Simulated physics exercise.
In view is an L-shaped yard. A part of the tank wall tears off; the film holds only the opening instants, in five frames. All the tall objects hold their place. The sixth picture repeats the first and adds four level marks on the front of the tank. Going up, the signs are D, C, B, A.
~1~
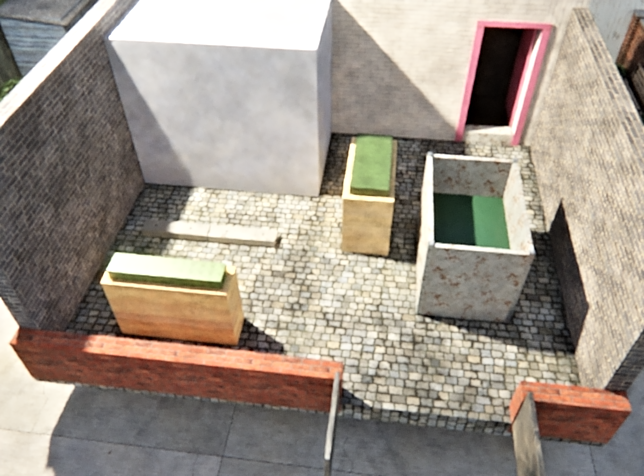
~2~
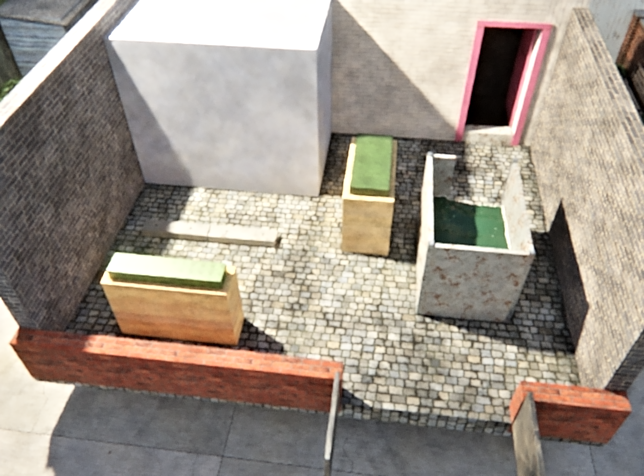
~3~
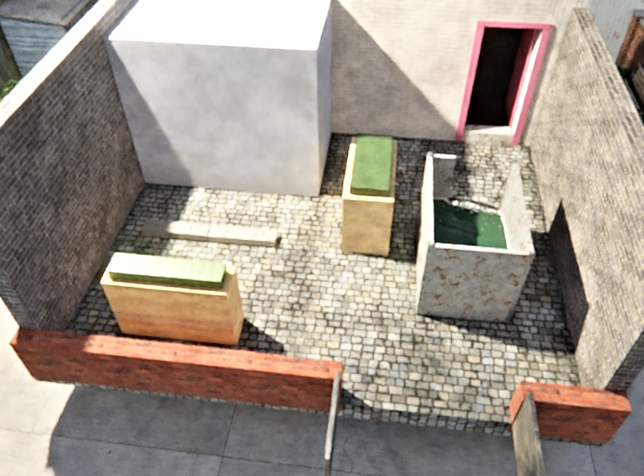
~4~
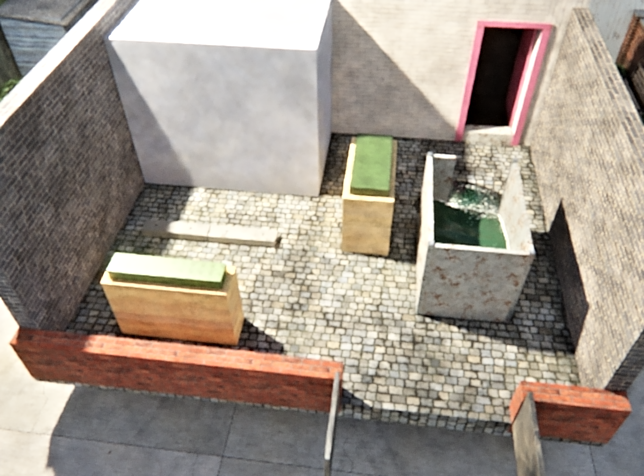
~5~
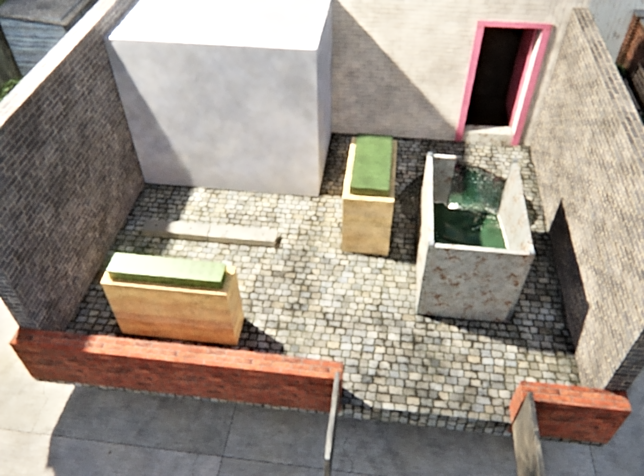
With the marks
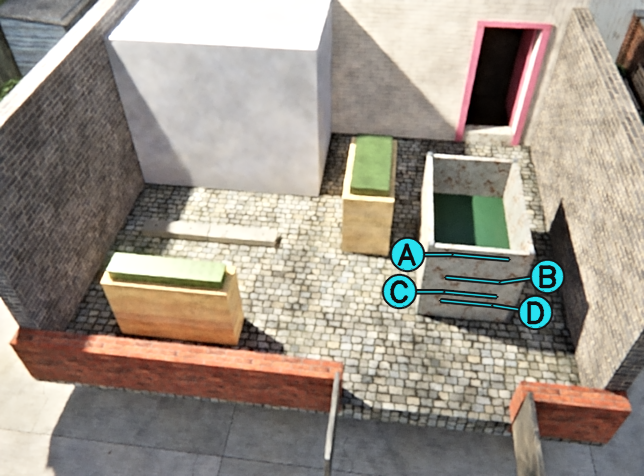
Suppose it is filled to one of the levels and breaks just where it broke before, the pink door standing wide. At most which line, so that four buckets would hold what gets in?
The limit is C.
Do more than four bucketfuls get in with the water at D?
No, that is safe.
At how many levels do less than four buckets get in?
Two of them.
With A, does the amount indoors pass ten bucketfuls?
Yes, clearly.
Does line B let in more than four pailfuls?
Yes, that goes wrong.
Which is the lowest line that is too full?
That would be B.
In cyan, A at (479, 257); B at (473, 280); C at (469, 294); D at (467, 303); from the bottom up D, C, B, A.
With A, dozens of bucketfuls pour in.
With B, about 10 bucketfuls get in.
With C, a bucket or two gets in.
With D, nothing gets over.
